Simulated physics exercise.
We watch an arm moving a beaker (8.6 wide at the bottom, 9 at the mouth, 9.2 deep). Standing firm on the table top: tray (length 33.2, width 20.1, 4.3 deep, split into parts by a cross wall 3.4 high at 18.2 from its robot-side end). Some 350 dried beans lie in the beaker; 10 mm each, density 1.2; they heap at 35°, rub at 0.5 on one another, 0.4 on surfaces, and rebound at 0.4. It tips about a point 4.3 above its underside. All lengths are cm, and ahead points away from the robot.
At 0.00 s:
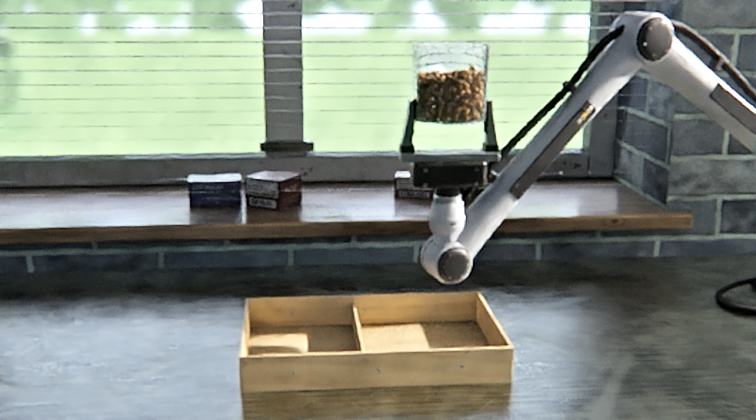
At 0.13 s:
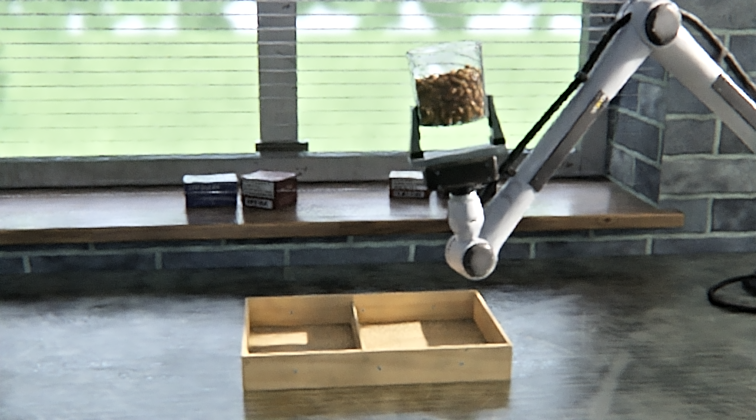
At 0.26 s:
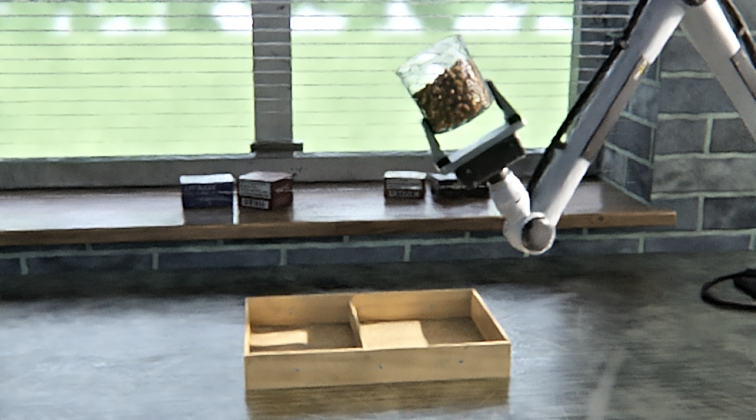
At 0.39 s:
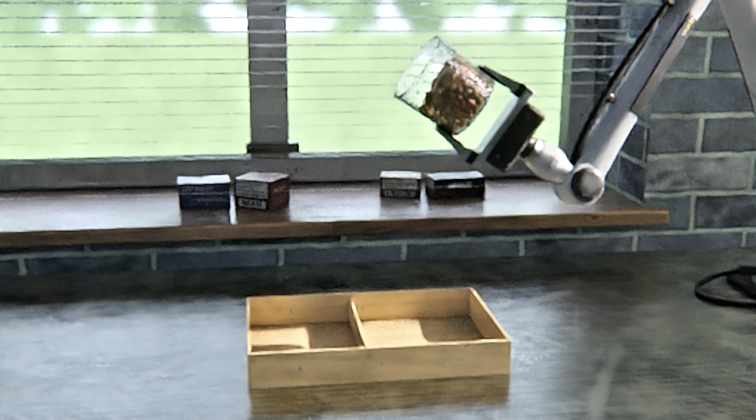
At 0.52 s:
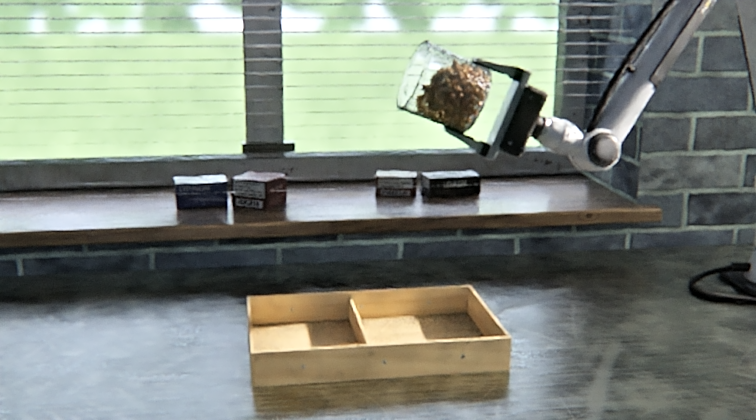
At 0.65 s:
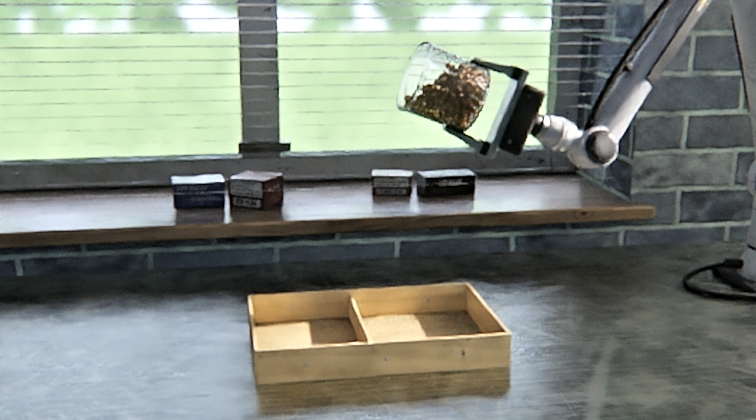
In front of a window with blinds, a robot arm tilted a clear beaker of brown beans steeply to the left, high above a divided wooden tray, then held it slanted with the beans still inside.
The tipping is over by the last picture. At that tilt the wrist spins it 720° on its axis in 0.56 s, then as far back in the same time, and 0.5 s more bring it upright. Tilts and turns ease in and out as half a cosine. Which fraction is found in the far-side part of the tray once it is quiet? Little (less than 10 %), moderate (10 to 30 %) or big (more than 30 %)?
In the far-side part of the tray the share is little, less than 10 %.
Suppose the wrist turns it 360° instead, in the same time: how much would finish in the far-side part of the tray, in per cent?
In that case some 0 per cent.
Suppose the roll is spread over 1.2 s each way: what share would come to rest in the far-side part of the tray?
In that case some 0 per cent.
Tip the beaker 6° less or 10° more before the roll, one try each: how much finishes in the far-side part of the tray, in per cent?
Some 0 and 5 per cent.
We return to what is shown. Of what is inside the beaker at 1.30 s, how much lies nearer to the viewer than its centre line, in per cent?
Some 40 per cent.
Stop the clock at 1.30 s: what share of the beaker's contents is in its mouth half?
About 30 per cent.
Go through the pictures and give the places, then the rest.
The first frame shows the beaker middle at (450, 84), upright; upper third of the load around (452, 80), from x 420 to 480, top at y 65; 353 in the beaker.
The second frame shows the beaker middle at (449, 85), tipped 9°; upper third of the load around (453, 81), from x 415 to 480, top at y 65.
The third frame shows the beaker middle at (447, 86), tipped 31°; upper third of the load around (456, 81), from x 415 to 485, top at y 60.
The fourth frame shows the beaker middle at (446, 88), tipped 55°; upper third of the load around (457, 78), from x 420 to 485, top at y 60.
The fifth frame shows the beaker middle at (445, 89), tipped 68°; upper third of the load around (458, 78), from x 415 to 485, top at y 60.
The sixth frame shows the beaker middle at (445, 89), tipped 68°; upper third of the load around (459, 81), from x 405 to 485, top at y 65; 353 in the beaker.
After 1.30 s, tipped 68°, highest piece 40 above the table; 352 in the beaker, 1 on the table or floor.
After 1.95 s, tipped 49°, highest piece 38 above the table; 340 in the beaker, 5 in the far-side part, 3 on the table or floor, 1 in the robot-side part, 4 in flight or on a rim.
After 2.47 s, upright, highest piece 41 above the table; 340 in the beaker, 6 in the far-side part, 5 on the table or floor, 2 in the robot-side part.
After 3.17 s, upright, highest piece 41 above the table; 340 in the beaker, 6 in the far-side part, 5 on the table or floor, 2 in the robot-side part.
In the end, 340 in the beaker, 6 in the far-side part, 5 on the table or floor, 2 in the robot-side part. That is 2 % in the far-side part of the tray.
